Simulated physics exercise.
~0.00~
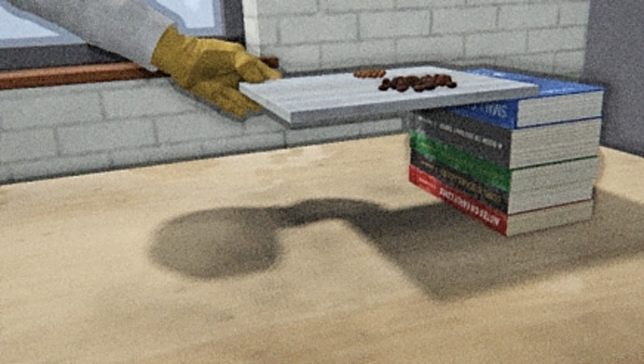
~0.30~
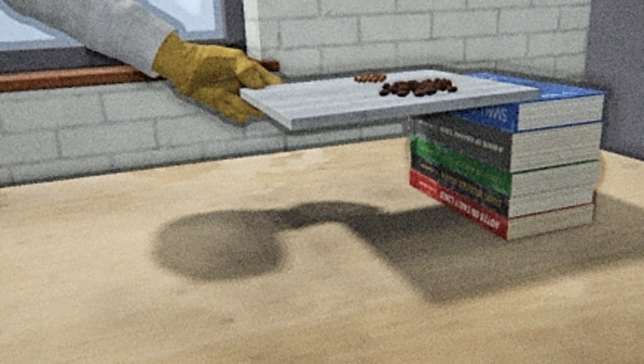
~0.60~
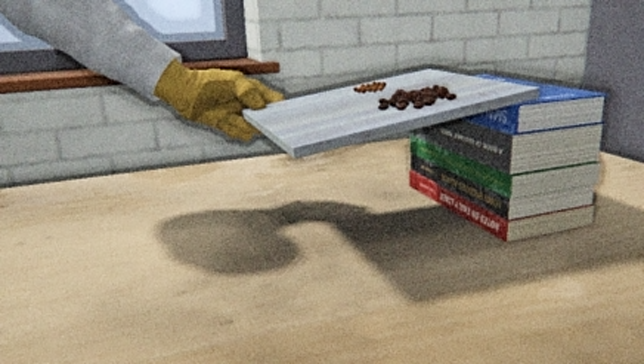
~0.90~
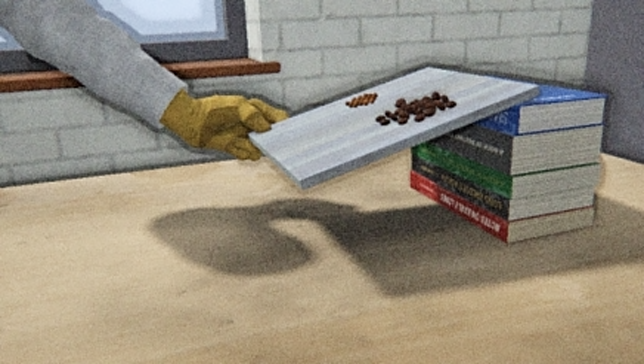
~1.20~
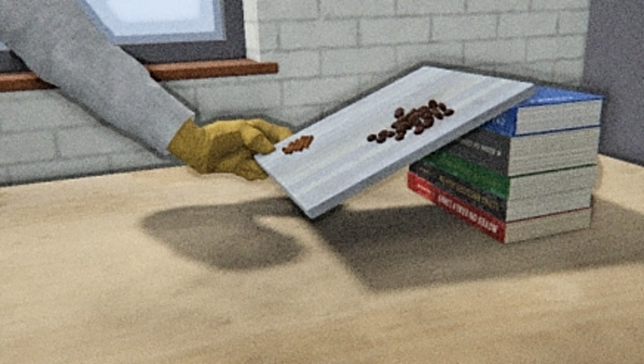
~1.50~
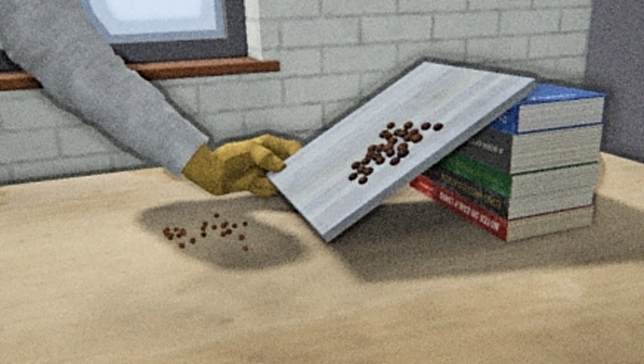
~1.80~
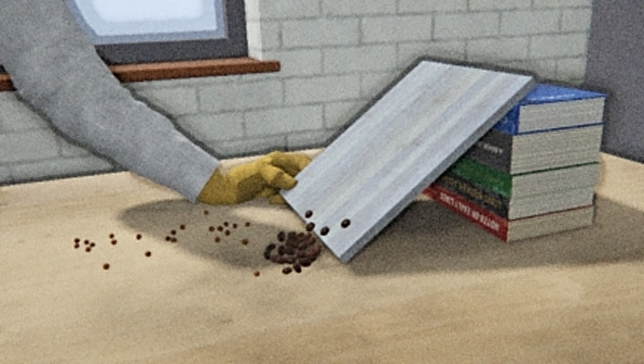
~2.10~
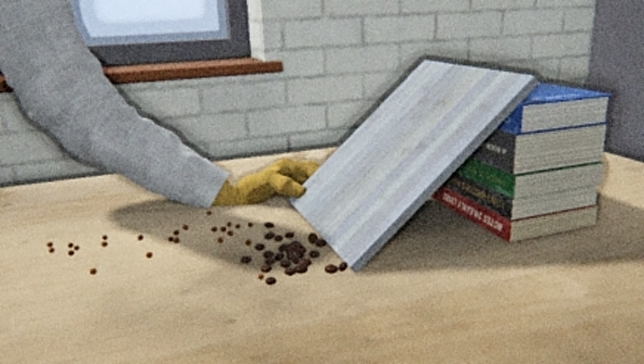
A pale wooden counter stands before a whitish brick wall with part of a window at left, seen from slightly above with a faint sway. A yellow-gloved hand in a grey sleeve holds the left end of a grey board, its right end resting on stacked books topped with blue. The hand lowers its end, and the small orange-brown bits at the back slide off first, scattering leftward. As the board steepens, the dark brown beans slide down and spill beside its lower edge. Finally the board leans steeply, bare, with the small bits spread farther left than the beans.
